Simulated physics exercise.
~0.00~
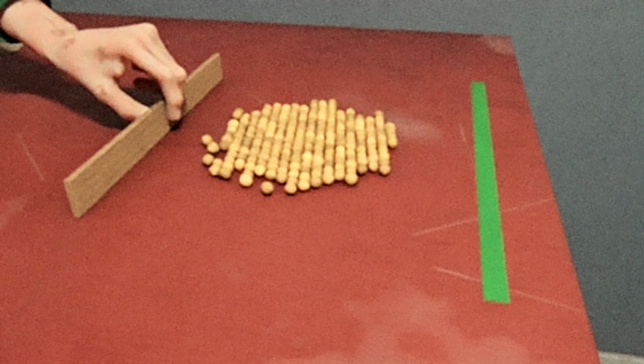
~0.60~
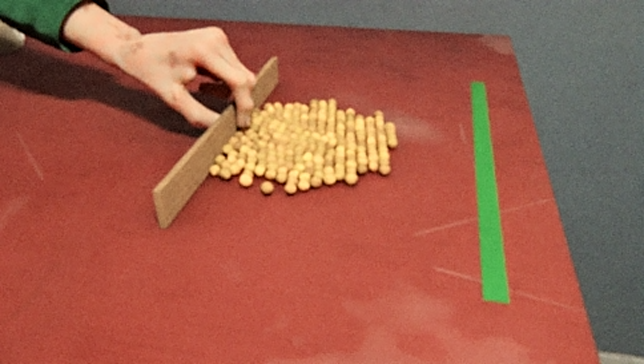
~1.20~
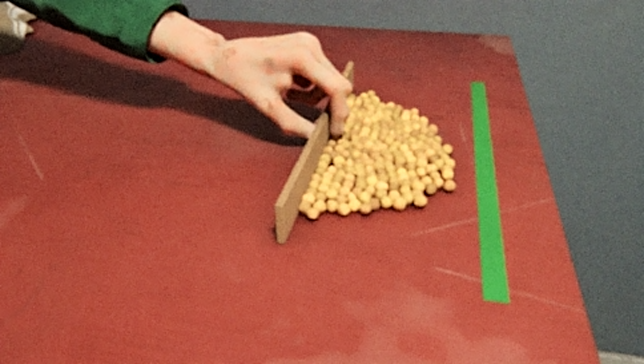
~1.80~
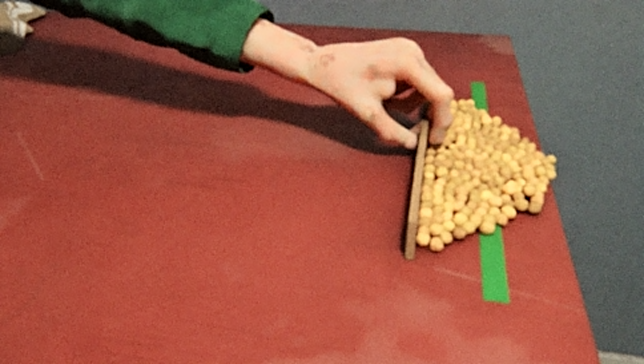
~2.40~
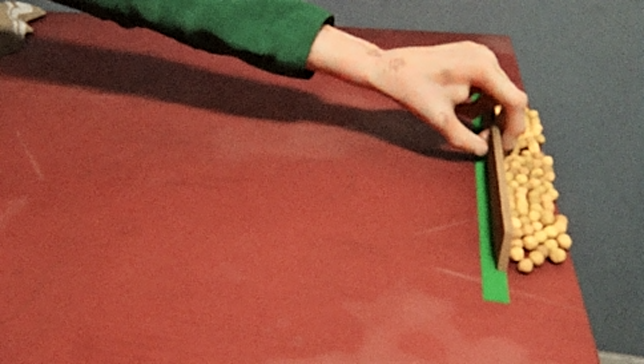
At first, a hand holds a flat brown card upright on a red table, to the left of a pile of small, pale yellow pieces, with a strip of green tape farther right. The hand moves the card rightward until it meets the pile and starts pressing the pieces together. It keeps pushing, and the whole heap slides across the table toward the tape. The front pieces then cross the green strip and near the table's right edge. Finally, the card reaches the tape, with the pieces crowded beyond it in a narrow heap along the edge.
